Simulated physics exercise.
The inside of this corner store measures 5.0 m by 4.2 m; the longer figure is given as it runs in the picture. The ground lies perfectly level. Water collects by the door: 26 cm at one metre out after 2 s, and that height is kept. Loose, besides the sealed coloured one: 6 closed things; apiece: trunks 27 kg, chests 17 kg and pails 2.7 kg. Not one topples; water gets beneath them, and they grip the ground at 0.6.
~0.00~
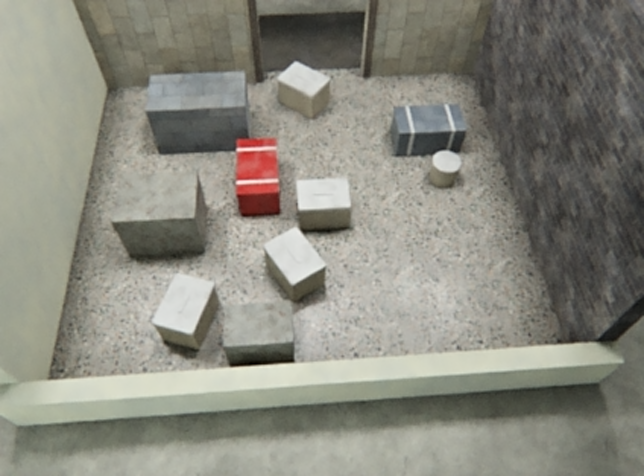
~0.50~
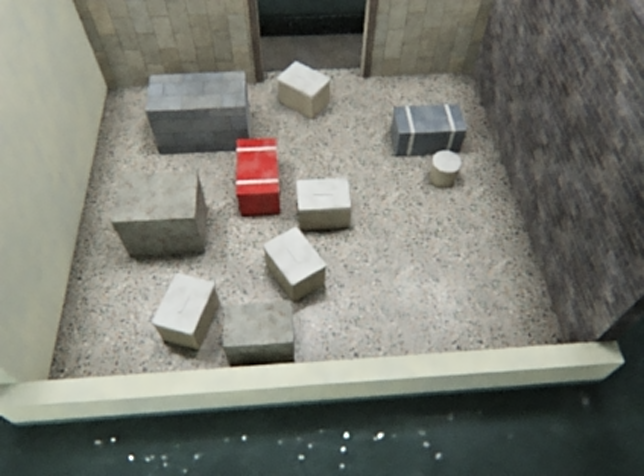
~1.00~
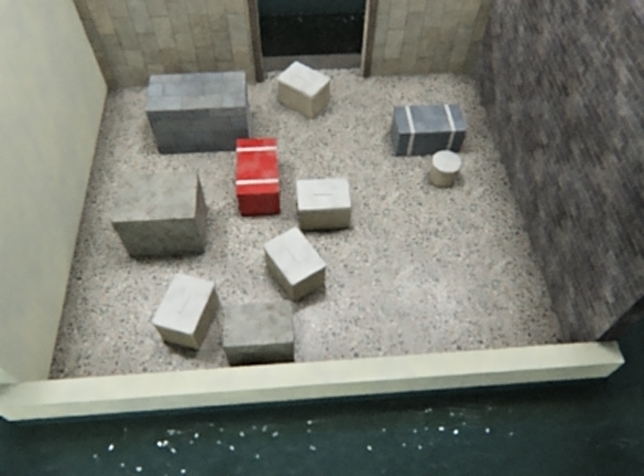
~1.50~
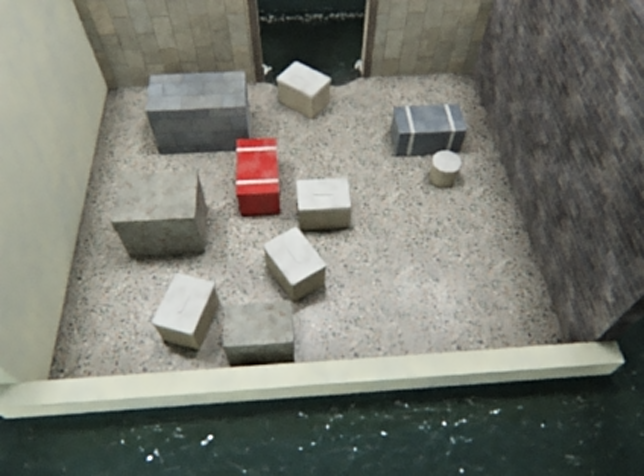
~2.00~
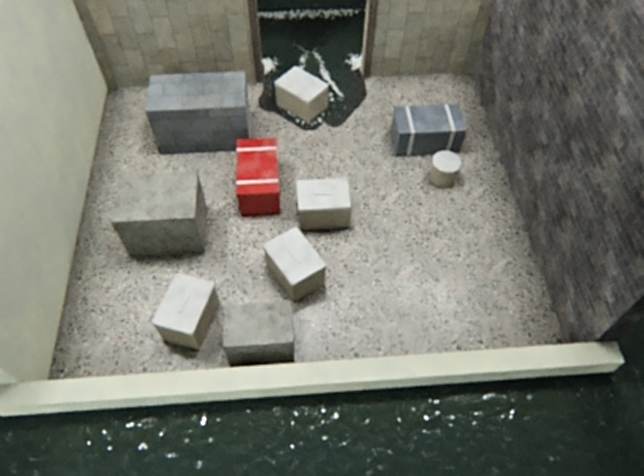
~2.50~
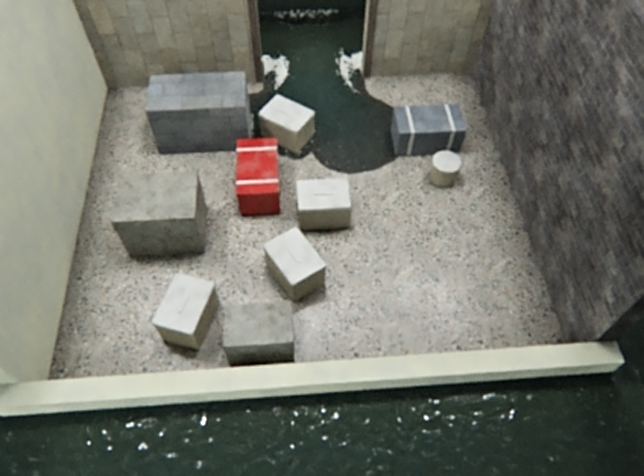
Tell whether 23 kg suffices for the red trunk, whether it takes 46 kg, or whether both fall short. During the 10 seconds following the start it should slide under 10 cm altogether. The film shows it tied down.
It takes 46 kg.
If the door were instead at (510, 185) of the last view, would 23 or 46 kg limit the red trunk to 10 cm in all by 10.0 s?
Under that setup, neither option succeeds.
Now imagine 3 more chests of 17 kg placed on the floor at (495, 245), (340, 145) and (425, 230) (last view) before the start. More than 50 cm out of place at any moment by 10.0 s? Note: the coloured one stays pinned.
The first comes out above the threshold, the second above the threshold, the third above the threshold.
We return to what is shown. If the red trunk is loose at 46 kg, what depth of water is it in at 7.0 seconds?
Something like 6 centimetres.
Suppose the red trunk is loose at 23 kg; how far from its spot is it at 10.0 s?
Shift: Roughly 150 cm.
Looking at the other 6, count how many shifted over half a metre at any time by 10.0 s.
The count comes to 5.
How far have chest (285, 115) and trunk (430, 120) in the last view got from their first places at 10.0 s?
In turn: 350 cm, 50 cm.
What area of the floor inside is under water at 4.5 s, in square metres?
About 13 m2 is covered.
After 3.5 s the red trunk would be 30 cm from its start with 23 kg and 2 cm from its start with 46 kg; 6 cm of water round it then.
After 4.5 s the red trunk would be 81 cm from its start with 23 kg and 2 cm from its start with 46 kg; 5 cm of water round it then.
After 7.0 s the red trunk would be 119 cm from its start with 23 kg and 2 cm from its start with 46 kg; 6 cm of water round it then.
After 10.0 s the red trunk would be 174 cm from its start with 23 kg and 2 cm from its start with 46 kg; 8 cm of water round it then.
